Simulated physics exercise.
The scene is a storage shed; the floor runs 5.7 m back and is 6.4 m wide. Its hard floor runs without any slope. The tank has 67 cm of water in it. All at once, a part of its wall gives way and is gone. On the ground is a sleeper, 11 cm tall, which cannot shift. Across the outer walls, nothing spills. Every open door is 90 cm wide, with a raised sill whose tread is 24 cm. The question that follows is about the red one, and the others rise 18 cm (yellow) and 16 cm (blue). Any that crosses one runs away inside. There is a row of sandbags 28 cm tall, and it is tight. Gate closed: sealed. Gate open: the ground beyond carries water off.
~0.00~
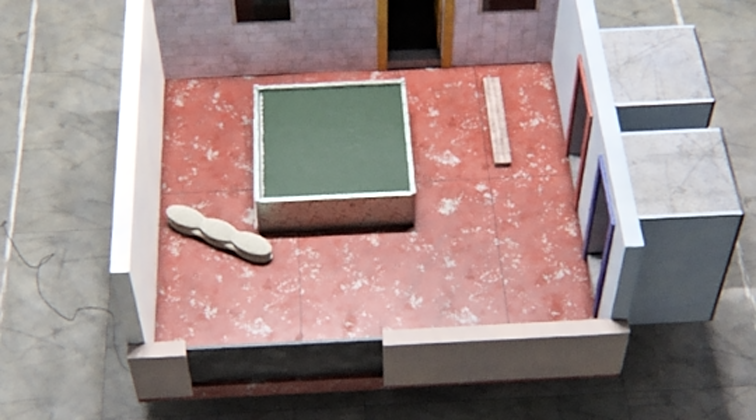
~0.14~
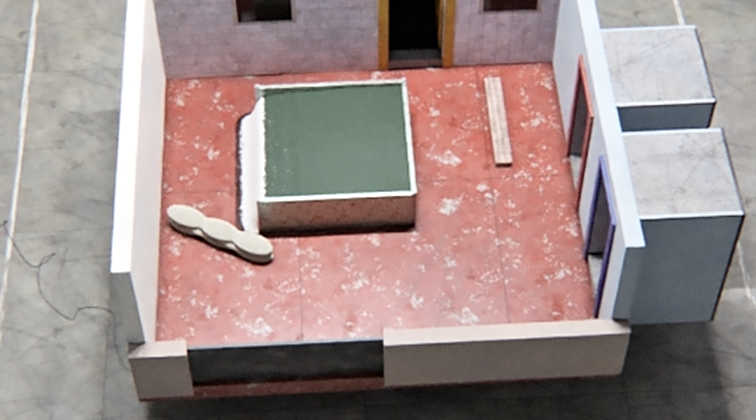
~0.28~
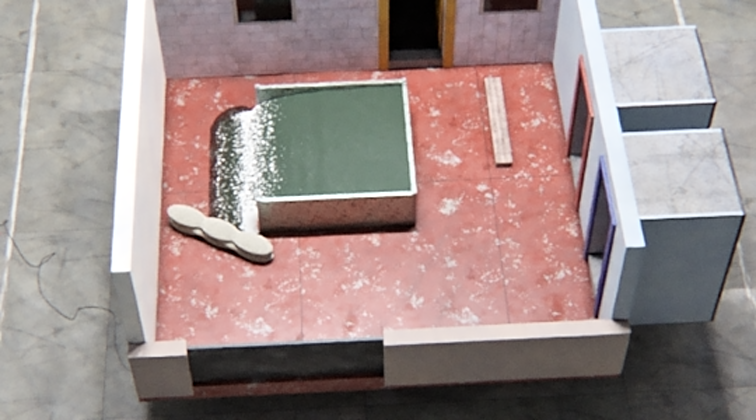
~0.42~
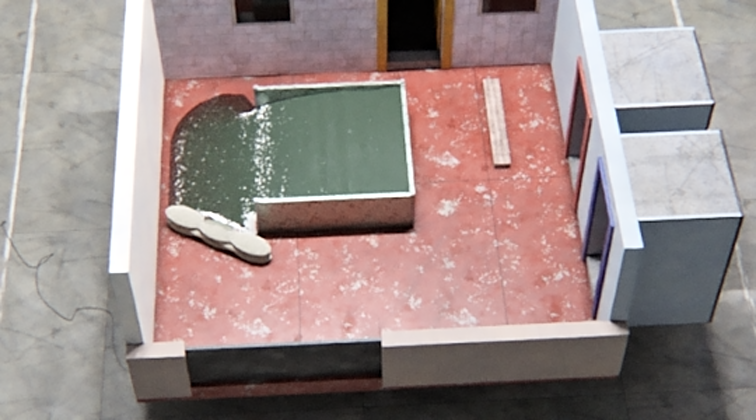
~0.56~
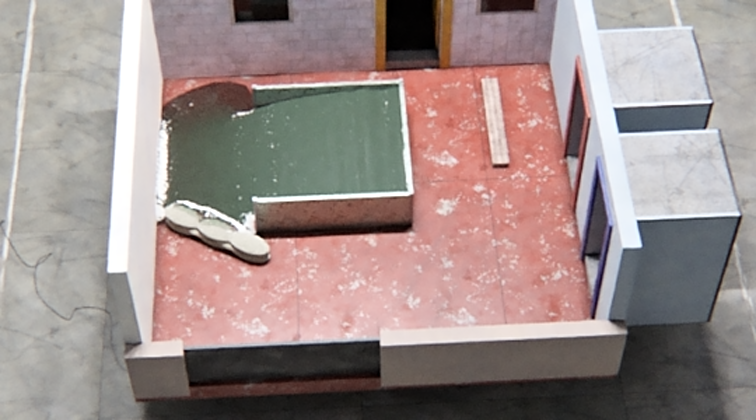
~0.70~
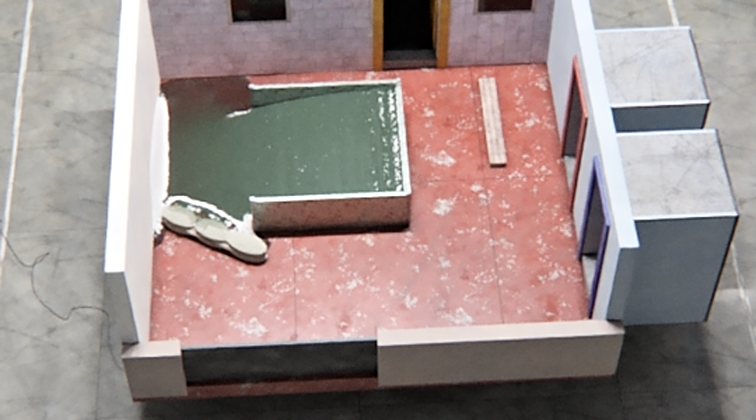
Water pours from the tank's open left side and spreads across the red floor to the left wall.
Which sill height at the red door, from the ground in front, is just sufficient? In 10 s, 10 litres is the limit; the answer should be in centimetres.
Just about 5 cm.
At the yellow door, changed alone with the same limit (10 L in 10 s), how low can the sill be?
For yellow: Close to 7.0 cm.
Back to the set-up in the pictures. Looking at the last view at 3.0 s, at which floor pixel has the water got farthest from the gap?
Look about (489, 69) in the last picture.
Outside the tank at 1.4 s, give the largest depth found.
Max depth: Around 56 cm.
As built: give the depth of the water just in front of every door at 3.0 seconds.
In cm: Red 0, yellow 5, blue 0.
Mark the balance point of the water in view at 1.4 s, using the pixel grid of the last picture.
Near (271, 168).
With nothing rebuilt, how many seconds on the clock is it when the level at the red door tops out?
Around 6.5 s, give or take.
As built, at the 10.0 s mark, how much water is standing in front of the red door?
5.0 cm.
After 1.4 s water covers 20 % of the floor, deepest (56 cm) near (156, 195); it has not reached the red door.
After 3.0 s water covers 55 % of the floor, deepest (42 cm) near (160, 91); it has not reached the red door.
After 10.0 s water covers 95 % of the floor, deepest (17 cm) near (156, 186); 5 cm at the red door, 0 litres in over its 9 cm sill.
At the red door as built, the water arrived by 4.2 s and peaked near 9 cm at 6.6 s.
Run again over the same 10 s with other heights there, 15 litres in over 4.5 cm, 4 litres over 6.5 cm. The limit of 10 litres is kept from about 5 cm up.
